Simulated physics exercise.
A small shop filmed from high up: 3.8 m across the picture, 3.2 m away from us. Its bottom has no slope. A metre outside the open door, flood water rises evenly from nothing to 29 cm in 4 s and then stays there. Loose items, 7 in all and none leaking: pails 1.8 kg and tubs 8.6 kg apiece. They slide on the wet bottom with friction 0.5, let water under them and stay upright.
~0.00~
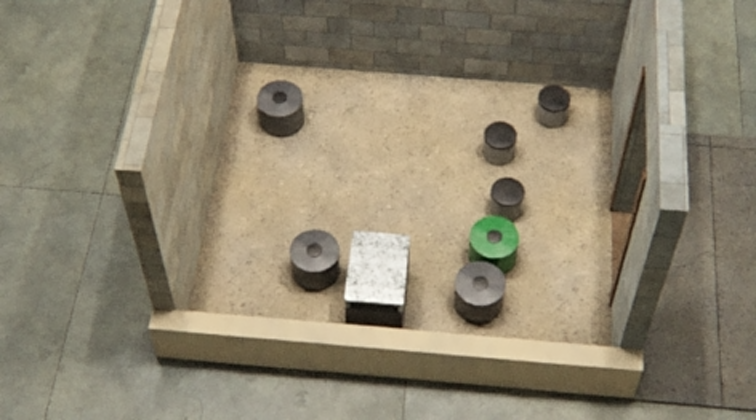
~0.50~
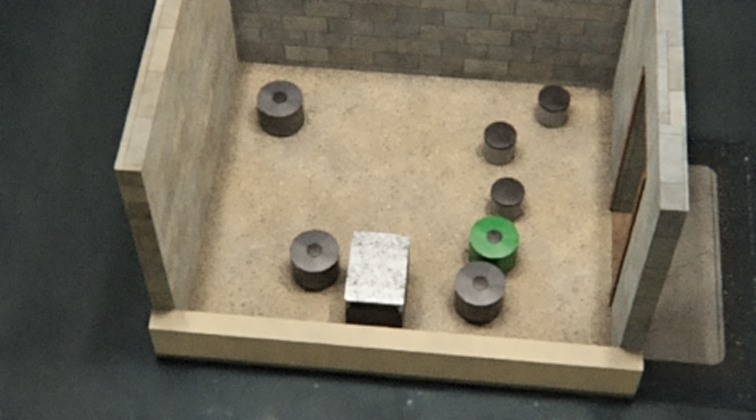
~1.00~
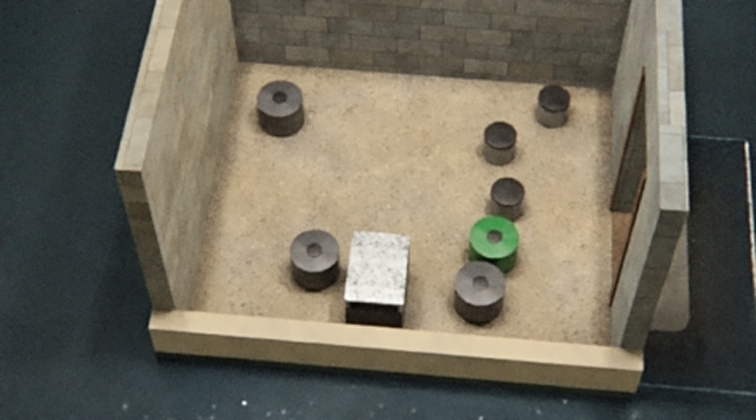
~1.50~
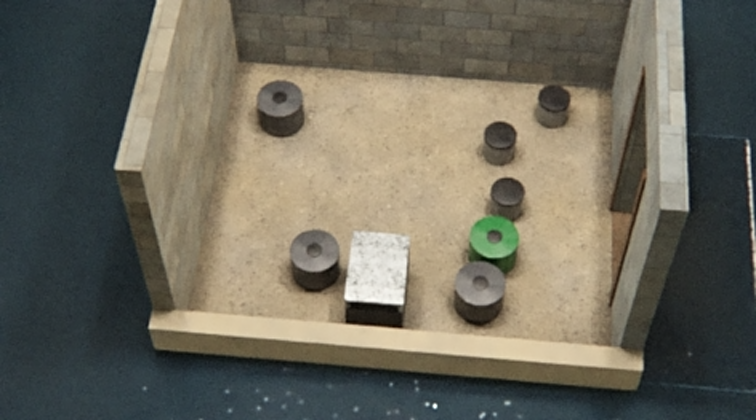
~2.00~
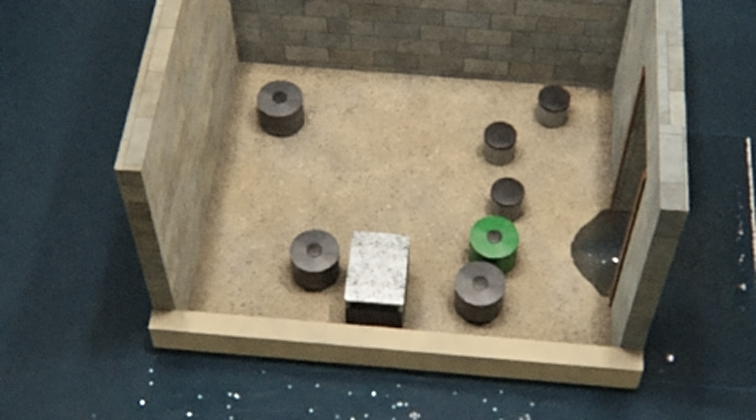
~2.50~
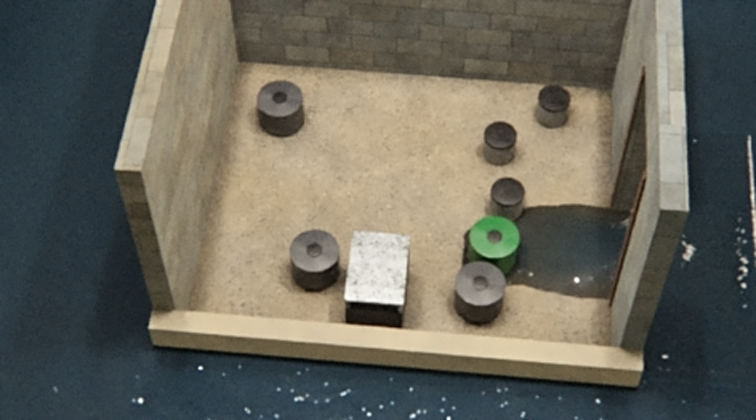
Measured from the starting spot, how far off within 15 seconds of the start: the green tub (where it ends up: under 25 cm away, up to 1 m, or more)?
The green tub travels far.
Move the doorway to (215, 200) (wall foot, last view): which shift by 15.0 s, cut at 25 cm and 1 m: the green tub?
In that case the green tub is nudged along.
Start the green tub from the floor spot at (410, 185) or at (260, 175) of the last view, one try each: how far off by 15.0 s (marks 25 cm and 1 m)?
In that order: It ends far away; it gets carried off.
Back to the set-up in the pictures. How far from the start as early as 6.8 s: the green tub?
Roughly 250 cm by then.
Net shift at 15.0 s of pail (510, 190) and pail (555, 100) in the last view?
In turn: 10 cm, 140 cm.
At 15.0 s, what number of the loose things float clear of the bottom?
7 of them.
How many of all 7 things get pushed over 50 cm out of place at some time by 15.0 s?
That makes 7.
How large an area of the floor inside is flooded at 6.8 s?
About 11.5 m2.
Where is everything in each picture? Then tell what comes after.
In the first frame, the green tub at (495, 237), on the bottom; water covers 0.0 m2; 0 of 7 have shifted.
In the second frame, the green tub at (495, 237), on the bottom; 0.0 m2 under water; 0 of 7 have shifted.
In the third frame, the green tub at (495, 237) rests on the ground; water covers 0.0 m2; 0 of 7 have shifted.
In the fourth frame, the green tub at (495, 237), on the bottom; water covers 0.0 m2; 0 of 7 have shifted.
In the fifth frame, the green tub at (495, 237) rests on the ground; 0.2 m2 under water; 0 of 7 have shifted.
In the sixth frame, the green tub at (495, 237) rests on the ground; 0.8 m2 under water; 0 of 7 have shifted.
After 3.5 s the green tub is near (447, 233), 0.4 m from its start, aground; 0 afloat.
After 6.8 s the green tub is near (240, 204), 2.3 m from its start, afloat; 5 afloat.
After 11.0 s the green tub is near (248, 227), 2.2 m from its start, afloat; 7 afloat.
After 15.0 s the green tub is near (262, 163), 2.2 m from its start, afloat; 7 afloat.
